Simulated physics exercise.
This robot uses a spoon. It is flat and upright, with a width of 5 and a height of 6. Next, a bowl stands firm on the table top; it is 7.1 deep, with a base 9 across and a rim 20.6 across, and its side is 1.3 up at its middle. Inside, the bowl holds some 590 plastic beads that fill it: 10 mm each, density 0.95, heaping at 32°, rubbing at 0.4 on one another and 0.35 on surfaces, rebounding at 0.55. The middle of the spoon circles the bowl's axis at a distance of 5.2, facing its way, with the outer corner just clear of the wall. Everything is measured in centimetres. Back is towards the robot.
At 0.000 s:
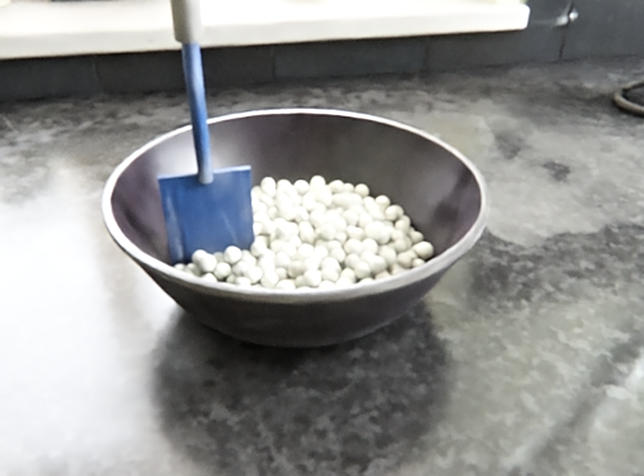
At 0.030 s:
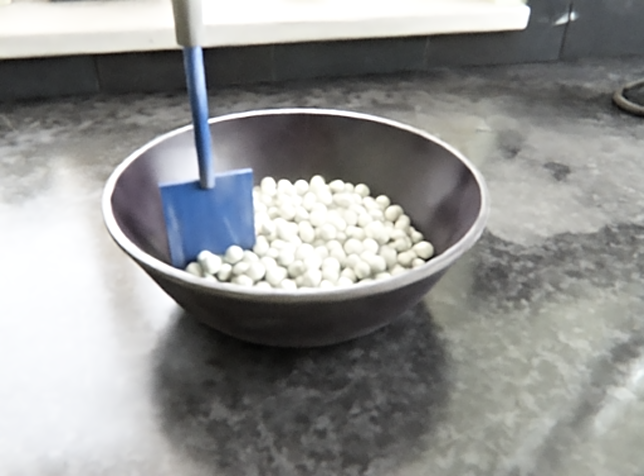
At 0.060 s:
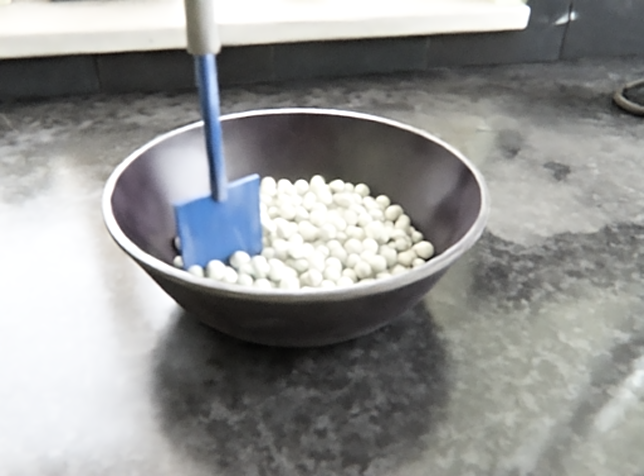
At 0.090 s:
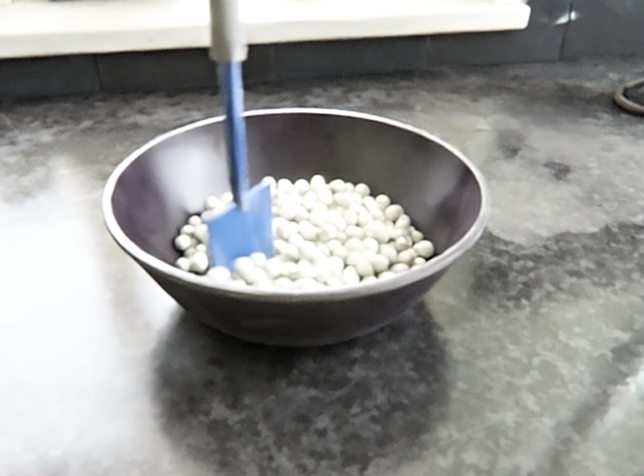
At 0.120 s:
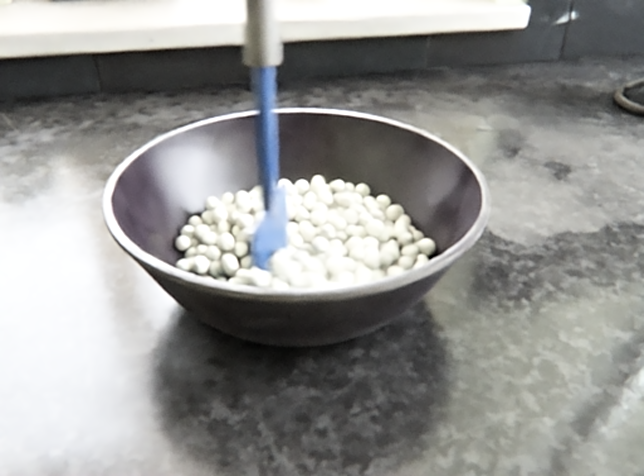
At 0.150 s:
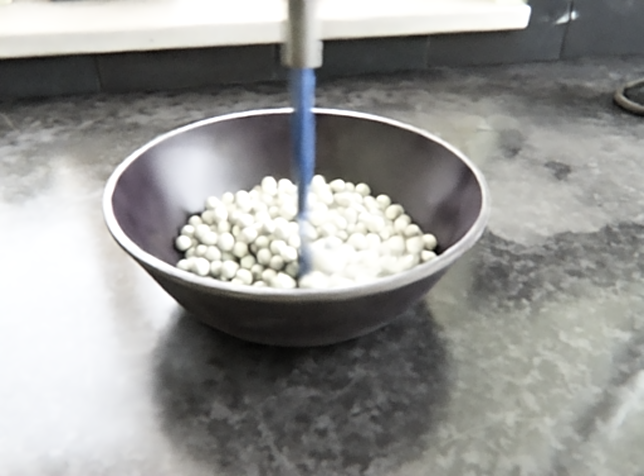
A blue spoon with a flat, square blade starts at the left side of a dark bowl of pale beads on a mottled gray tabletop. It sweeps toward the front and right through the beads, turning until its blade appears edge-on near the front middle, while beads shift around it.
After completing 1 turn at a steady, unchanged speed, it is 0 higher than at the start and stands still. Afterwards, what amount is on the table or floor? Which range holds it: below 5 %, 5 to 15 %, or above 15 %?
The range 5 to 15 %.
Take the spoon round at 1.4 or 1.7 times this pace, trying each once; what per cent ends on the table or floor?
20 % and 30 %.
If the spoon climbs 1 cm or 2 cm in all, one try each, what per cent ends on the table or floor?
Some 5 and some 5 per cent.
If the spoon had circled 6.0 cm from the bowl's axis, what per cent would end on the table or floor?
Then some 5 percent.
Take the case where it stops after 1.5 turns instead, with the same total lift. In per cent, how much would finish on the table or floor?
15 %.
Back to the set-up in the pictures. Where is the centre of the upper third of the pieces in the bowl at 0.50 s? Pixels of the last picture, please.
Centre, approx.: (216, 185).
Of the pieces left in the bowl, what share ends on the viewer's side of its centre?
Around 65 per cent of what the bowl keeps.
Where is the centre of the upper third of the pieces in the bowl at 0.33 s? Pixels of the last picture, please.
Somewhere around (374, 182) in the last view.
After 0.33 s, 187° round, highest piece 9 above the table; 584 in the bowl, 4 in flight or on the tool.
After 0.50 s, 294° round, highest piece 9 above the table; 559 in the bowl, 13 on the table or floor, 16 in flight or on the tool.
After 0.79 s, 0° round, highest piece 6 above the table; 544 in the bowl, 44 on the table or floor.
After 1.49 s, 0° round, highest piece 6 above the table; 544 in the bowl, 44 on the table or floor.
At rest, 544 in the bowl, 44 on the table or floor. That is 7 % on the table or floor.
